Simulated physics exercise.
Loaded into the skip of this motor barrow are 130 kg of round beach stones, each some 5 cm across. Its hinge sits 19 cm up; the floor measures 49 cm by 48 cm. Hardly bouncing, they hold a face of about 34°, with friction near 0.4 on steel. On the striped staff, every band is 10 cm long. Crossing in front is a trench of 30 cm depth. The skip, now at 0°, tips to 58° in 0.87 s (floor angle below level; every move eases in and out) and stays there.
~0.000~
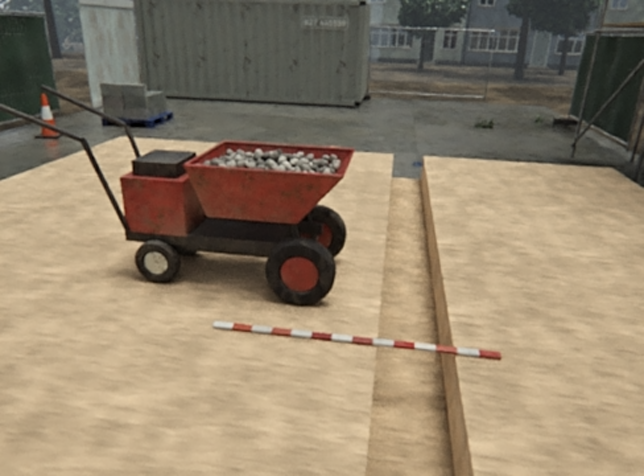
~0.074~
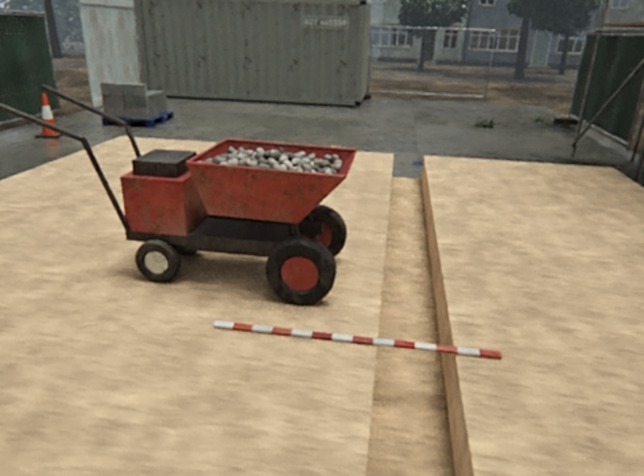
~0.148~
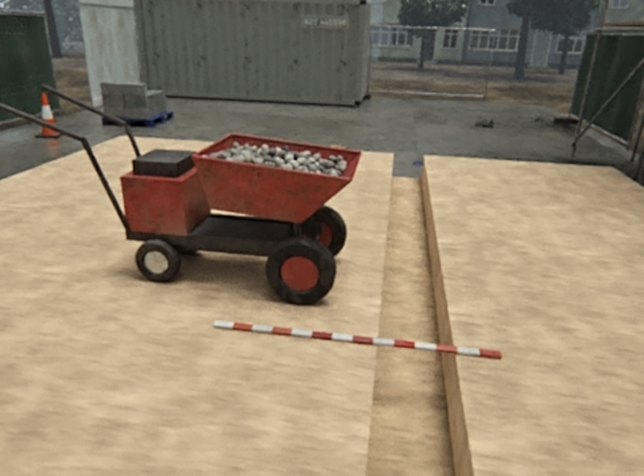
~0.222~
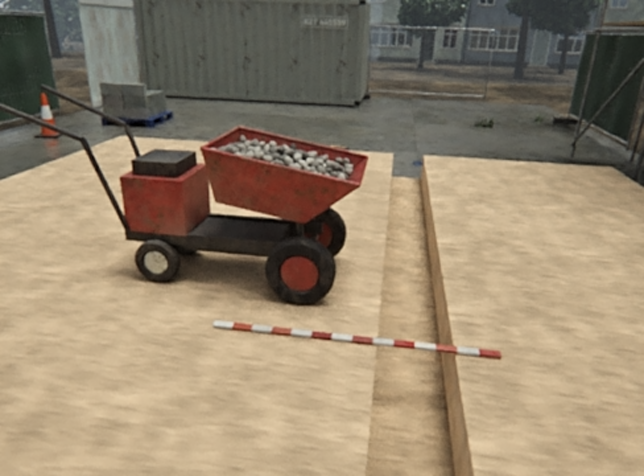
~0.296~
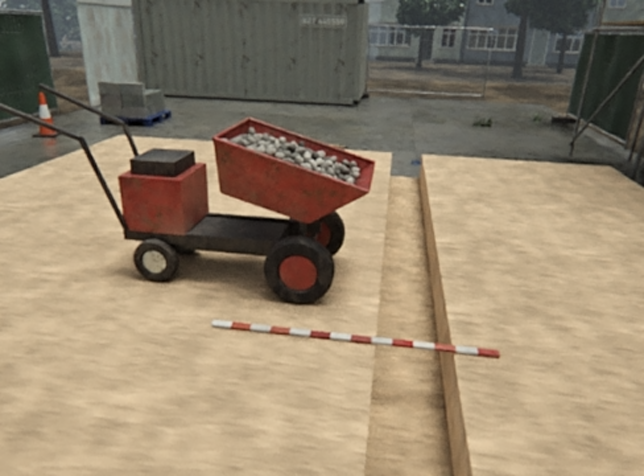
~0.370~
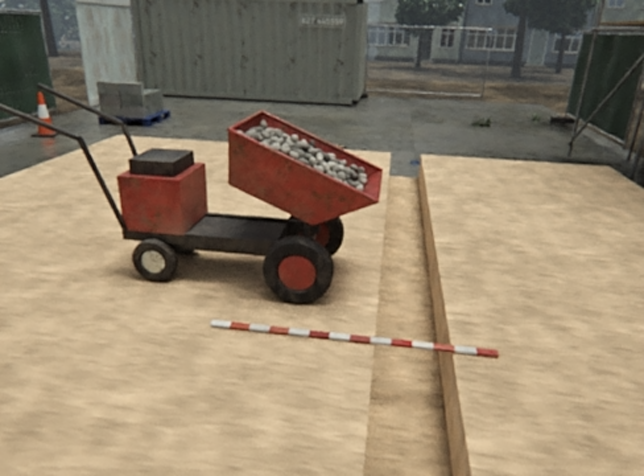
At the start, a red motor barrow loaded with round grey stones stands level beside a shallow trench, a red-and-white striped staff lying in front. Its skip then tilts forward to the right, slowly at first and then further, its rear rising clear of the chassis while the wheels stay put.
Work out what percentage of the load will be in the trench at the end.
It comes to roughly 55 percent of the load.
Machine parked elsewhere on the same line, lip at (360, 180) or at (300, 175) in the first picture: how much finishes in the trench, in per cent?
Roughly 35 in a hundred, then 85 in a hundred.
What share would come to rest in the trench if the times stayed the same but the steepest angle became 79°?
Share in trench: Approx. 65%.
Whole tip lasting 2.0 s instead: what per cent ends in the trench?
Close to 70 per cent then.
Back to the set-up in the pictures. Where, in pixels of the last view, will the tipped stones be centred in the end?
(430, 316).
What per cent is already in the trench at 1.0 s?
Roughly 15% by that time.
After 0.6 s the floor is at 49°; 100 % in the skip; the foremost stones are at (392, 219).
After 1.0 s the floor is at 58°; 80 % in the skip, 15 % in the trench, 5 % past the trench; the foremost stones are at (463, 297).
After 1.3 s the floor is at 58°; 43 % in the skip, 23 % in the trench, 34 % past the trench; the foremost stones are at (564, 307).
After 3.3 s the floor is at 58°; 9 % in the skip, 55 % in the trench, 36 % past the trench; the foremost stones are past the picture's edge.
